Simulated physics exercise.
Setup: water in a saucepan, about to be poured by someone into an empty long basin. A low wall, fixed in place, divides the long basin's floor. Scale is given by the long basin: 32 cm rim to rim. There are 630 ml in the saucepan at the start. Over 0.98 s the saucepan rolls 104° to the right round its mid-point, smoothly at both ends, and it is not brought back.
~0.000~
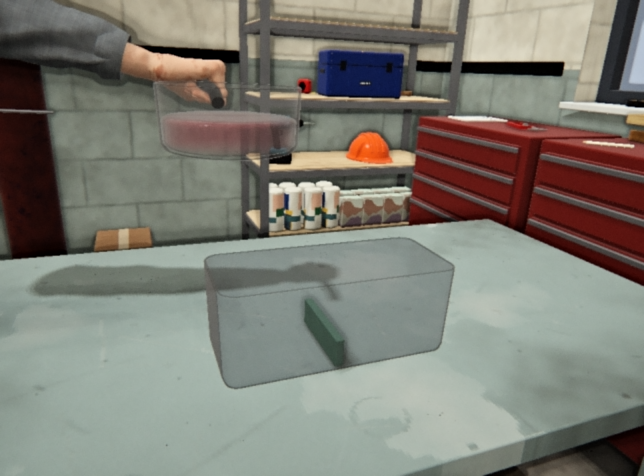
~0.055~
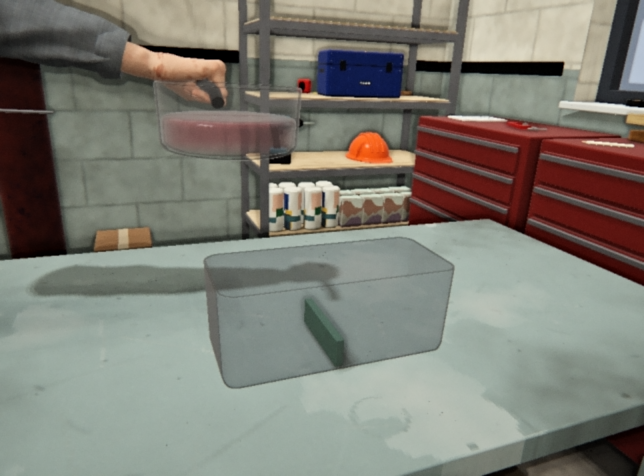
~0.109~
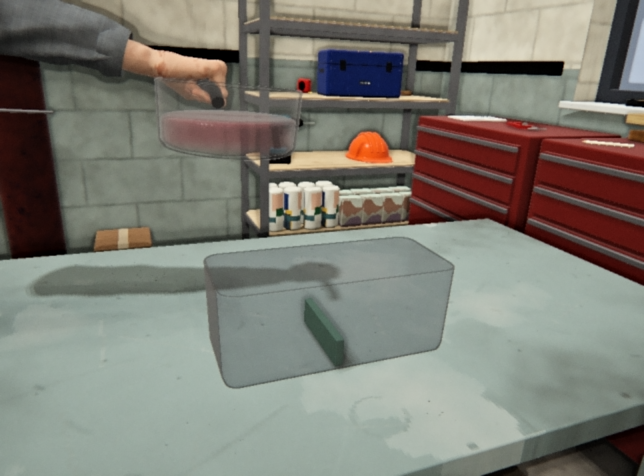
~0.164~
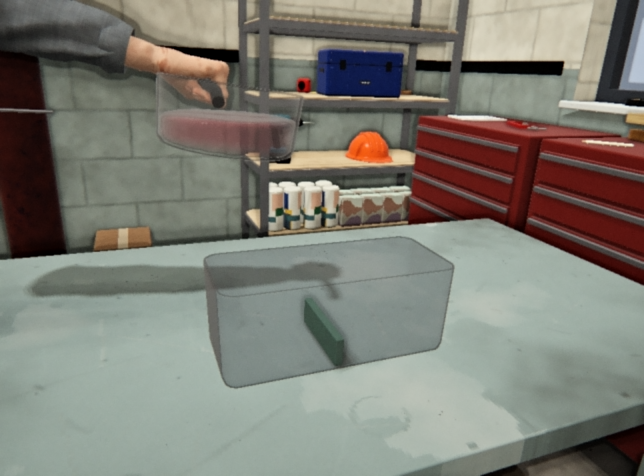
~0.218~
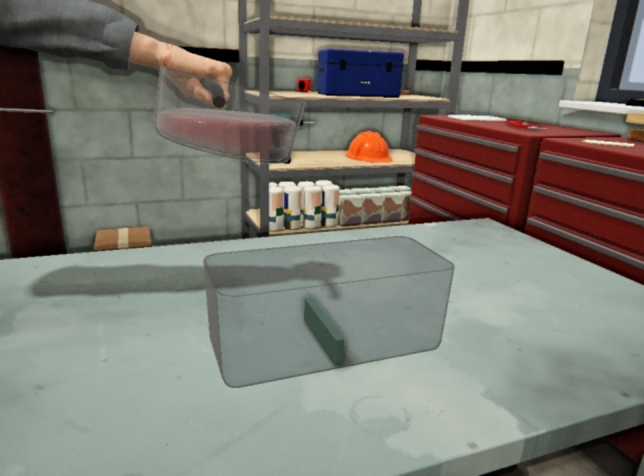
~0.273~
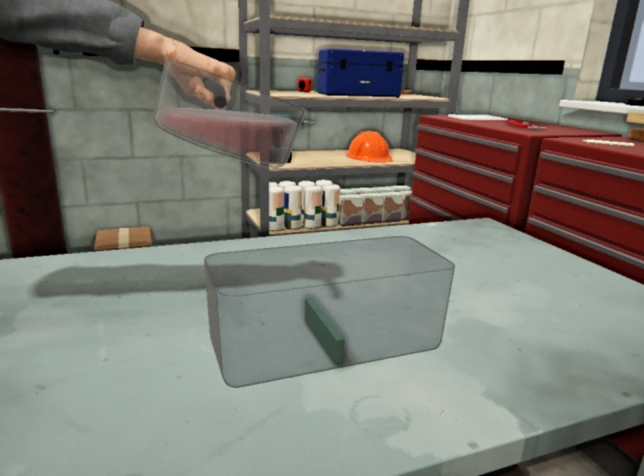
In a workshop, a hand held a clear round pan of reddish liquid above a table, left of a see-through long basin with a low green wall inside, then gradually tilted it rightward.
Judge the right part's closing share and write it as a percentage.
I would judge it at 54 per cent.
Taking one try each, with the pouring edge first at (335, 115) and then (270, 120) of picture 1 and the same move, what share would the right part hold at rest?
In turn about 90 and 10 per cent.
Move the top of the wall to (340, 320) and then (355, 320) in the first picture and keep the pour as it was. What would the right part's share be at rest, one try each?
30 then 10 %.
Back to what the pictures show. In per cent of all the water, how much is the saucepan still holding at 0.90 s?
I'd say some 10 per cent remains.
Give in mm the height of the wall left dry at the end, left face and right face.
26 mm left, 24 mm right.
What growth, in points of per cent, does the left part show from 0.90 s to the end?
Roughly 24 in a hundred.
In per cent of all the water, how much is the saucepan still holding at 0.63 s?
Roughly 48 per cent.
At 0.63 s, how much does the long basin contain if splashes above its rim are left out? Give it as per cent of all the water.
7 %, more or less.
Then, 0.63 s in, the tilt is 75° and 48 per cent is still to pour, 2 is left of the wall and 5 right of it.
Then, 0.90 s in, the tilt is 102° and 10 per cent is still to pour, 21 is left of the wall and 53 right of it.
Then, 1.18 s in, the tilt is 104° and 1 per cent is still to pour, 42 is left of the wall and 54 right of it.
Then, 1.48 s in, the tilt is 104° and 0 per cent is still to pour, 44 is left of the wall and 54 right of it.
Finally, 44 per cent lies left of the wall, 54 right of it and 1 outside.
